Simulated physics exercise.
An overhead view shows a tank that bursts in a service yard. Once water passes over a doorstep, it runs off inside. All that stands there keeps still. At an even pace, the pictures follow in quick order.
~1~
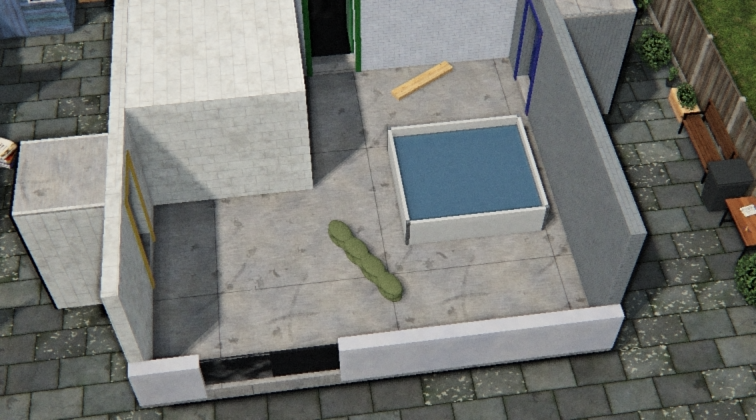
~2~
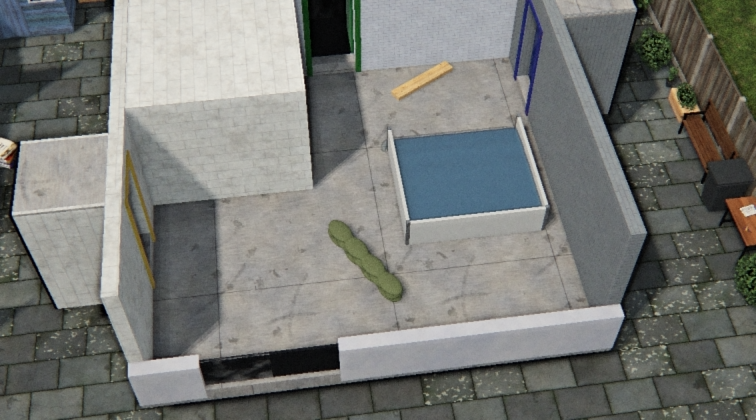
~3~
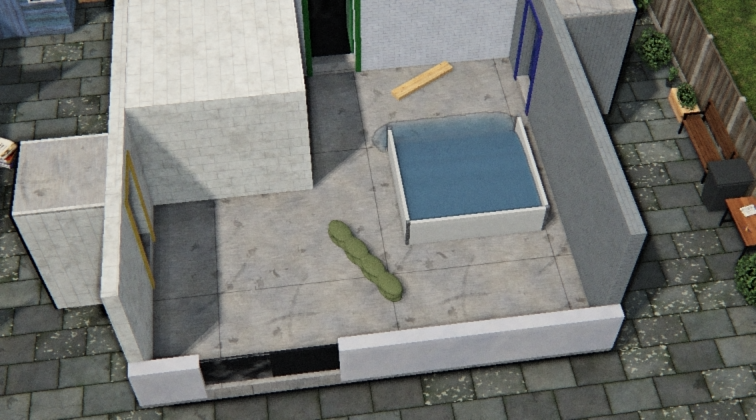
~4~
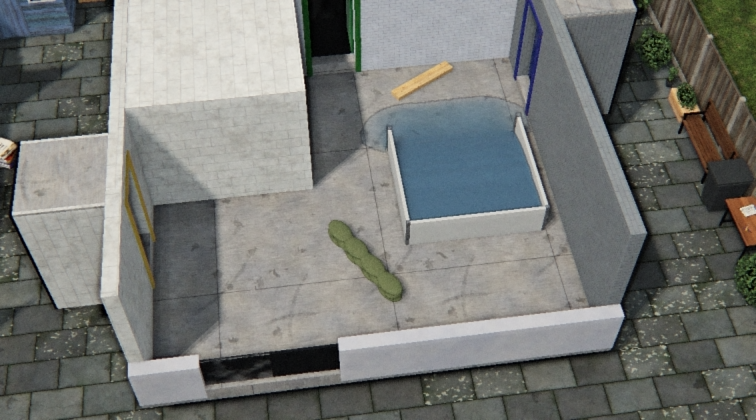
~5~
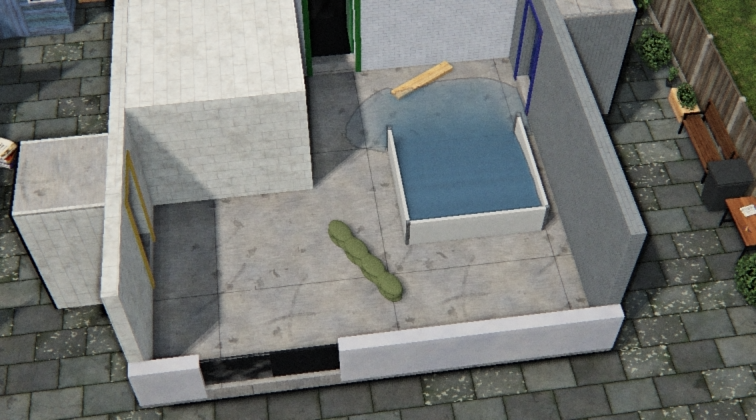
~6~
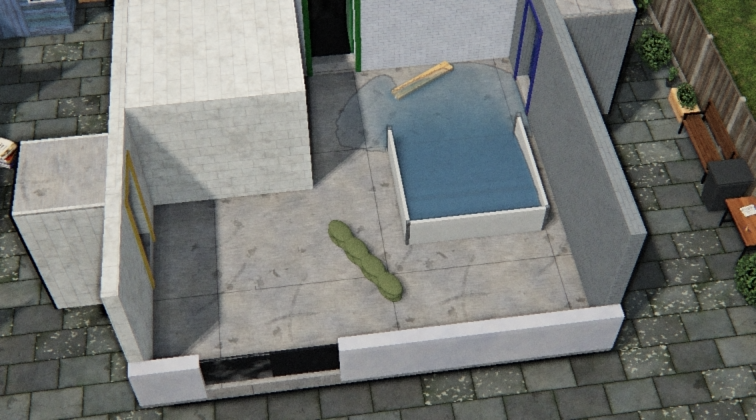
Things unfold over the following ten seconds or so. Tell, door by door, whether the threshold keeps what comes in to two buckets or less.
The yellow door ends up at or below the line; the green door ends up at or below the line; the blue door ends up above the line.
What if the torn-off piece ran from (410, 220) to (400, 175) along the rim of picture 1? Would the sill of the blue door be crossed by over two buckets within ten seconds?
Door blue: It stays beneath the limit.
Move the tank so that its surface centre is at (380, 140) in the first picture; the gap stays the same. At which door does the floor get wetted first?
That's the green-painted one.
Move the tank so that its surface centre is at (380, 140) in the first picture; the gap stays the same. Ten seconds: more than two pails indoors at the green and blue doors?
Lab note - green door crosses the line; blue door crosses the line.
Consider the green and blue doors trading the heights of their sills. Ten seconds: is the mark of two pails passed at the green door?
As I see it, the green door tops the mark.
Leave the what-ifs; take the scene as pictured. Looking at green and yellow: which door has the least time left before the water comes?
Answer: The door marked green.
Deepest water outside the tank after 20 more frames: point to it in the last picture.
It should be deepest at about (321, 77).
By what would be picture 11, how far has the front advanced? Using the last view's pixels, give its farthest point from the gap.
Approximate pixel: (313, 84).
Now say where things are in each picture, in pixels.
The water tank at (466, 170) is whole and still, in the first frame.
The front is at (384, 149), out from the gap on the water tank's far side, in the second frame.
Water pours out on the water tank's far side and has run to (376, 139), in the third frame.
The front is at (368, 128), out from the gap on the water tank's far side, in the fourth frame.
The front is at (517, 92), out from the gap on the water tank's far side, in the fifth frame.
Water pours out on the water tank's far side and has run to (377, 80), in the sixth frame.
A moment on, water covers 25 % of the floor; the yellow door not reached, the green door wet at the sill, nothing in, the blue door wet at the sill, nothing in.
Next, water covers 25 % of the floor; the yellow door not reached, the green door wet at the sill, nothing in, the blue door under two buckets in.
Then, water covers 35 % of the floor; the yellow door not reached, the green door wet at the sill, nothing in, the blue door far over two buckets in.
Later, water covers 70 % of the floor; the yellow door not reached, the green door under two buckets in, the blue door far over two buckets in.
In the end, water covers 85 % of the floor; the yellow door wet at the sill, nothing in, the green door under two buckets in, the blue door far over two buckets in.
